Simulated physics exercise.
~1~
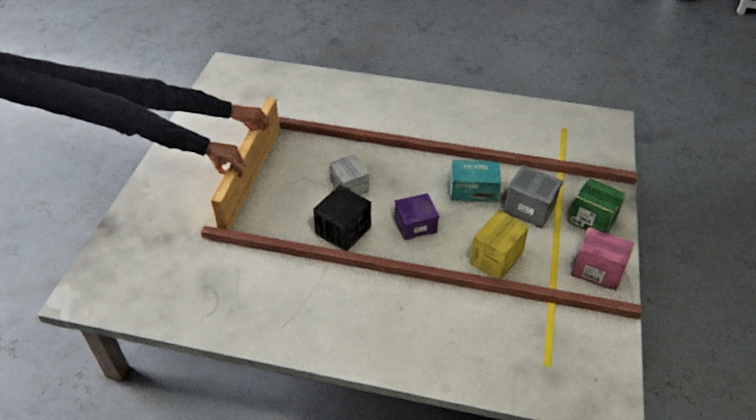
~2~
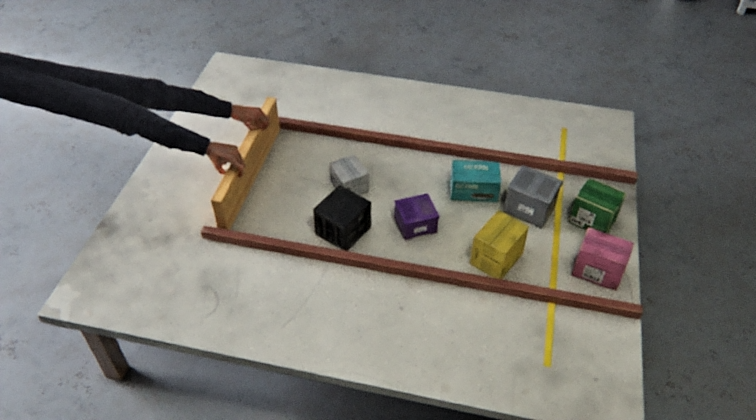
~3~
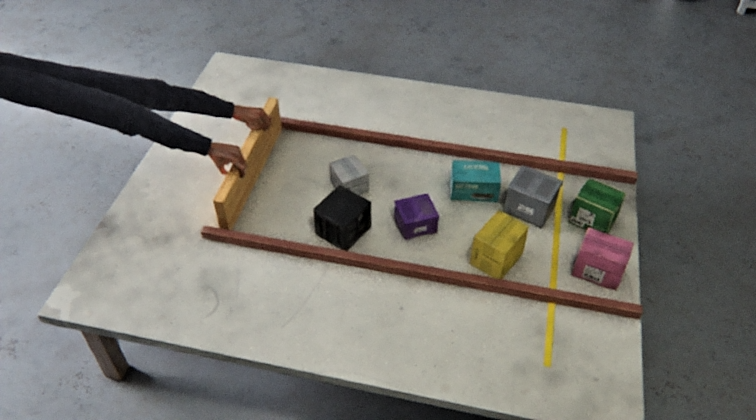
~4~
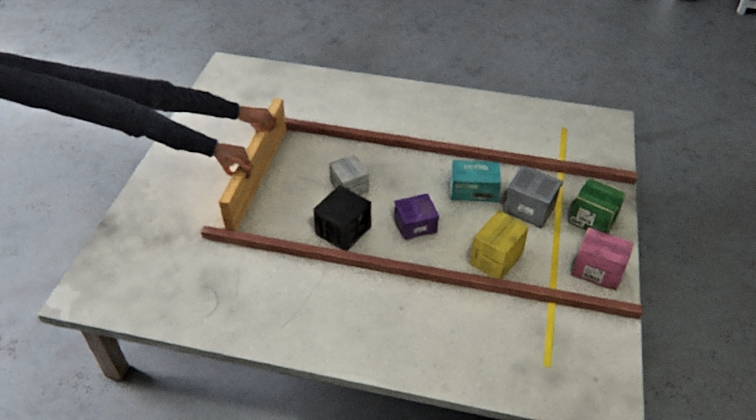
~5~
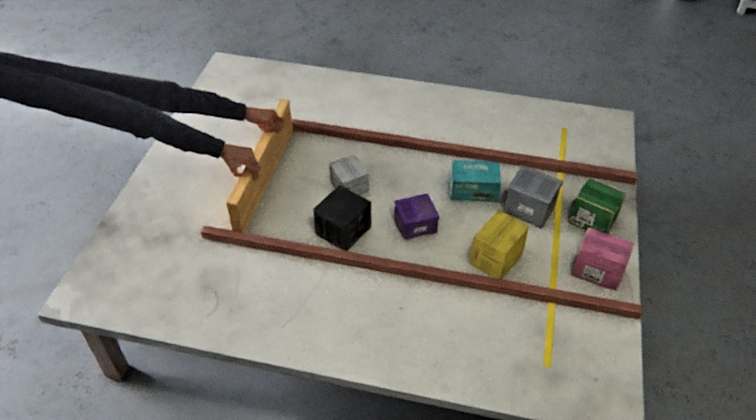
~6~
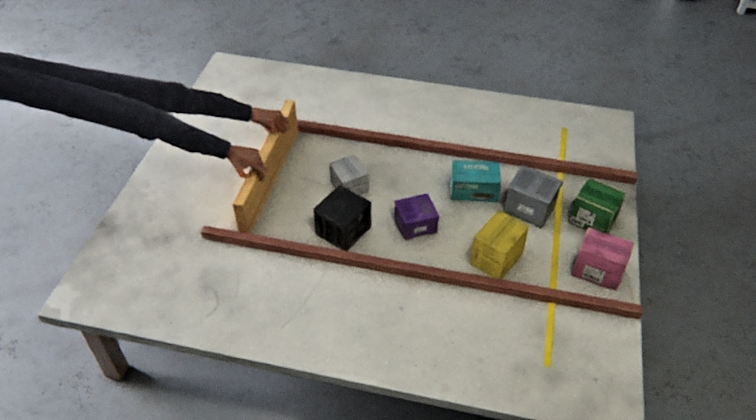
Two hands slide a wooden plank slightly right between rails toward eight still boxes.
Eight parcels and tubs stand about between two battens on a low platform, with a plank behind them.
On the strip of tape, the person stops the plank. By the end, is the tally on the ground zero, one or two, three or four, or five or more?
You'd find the ones that came down come in at a one or two here.
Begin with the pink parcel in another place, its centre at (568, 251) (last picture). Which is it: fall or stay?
Result: It falls away.
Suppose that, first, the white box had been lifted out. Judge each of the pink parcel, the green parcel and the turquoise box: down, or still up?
Well, the pink parcel leaves the top, the green parcel leaves the top, and the turquoise box hangs in there.
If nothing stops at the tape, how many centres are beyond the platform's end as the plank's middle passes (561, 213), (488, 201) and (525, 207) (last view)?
Taking the places in turn, the counts are 2, 0 and 0.
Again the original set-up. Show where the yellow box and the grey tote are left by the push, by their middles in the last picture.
Result: One at about (626, 278), the other at about (618, 201).
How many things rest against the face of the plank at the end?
The count in contact is 3.
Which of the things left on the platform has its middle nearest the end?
Nearest at the end: The yellow box.
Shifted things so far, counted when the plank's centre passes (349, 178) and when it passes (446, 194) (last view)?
At that stage 2; at the next, 5.
A little later, none off yet; pink parcel at rest near (602, 259); green parcel at rest near (597, 208); grey tote at rest near (533, 197).
When it is over, the number that fall off is one or two; down, green parcel and pink parcel.
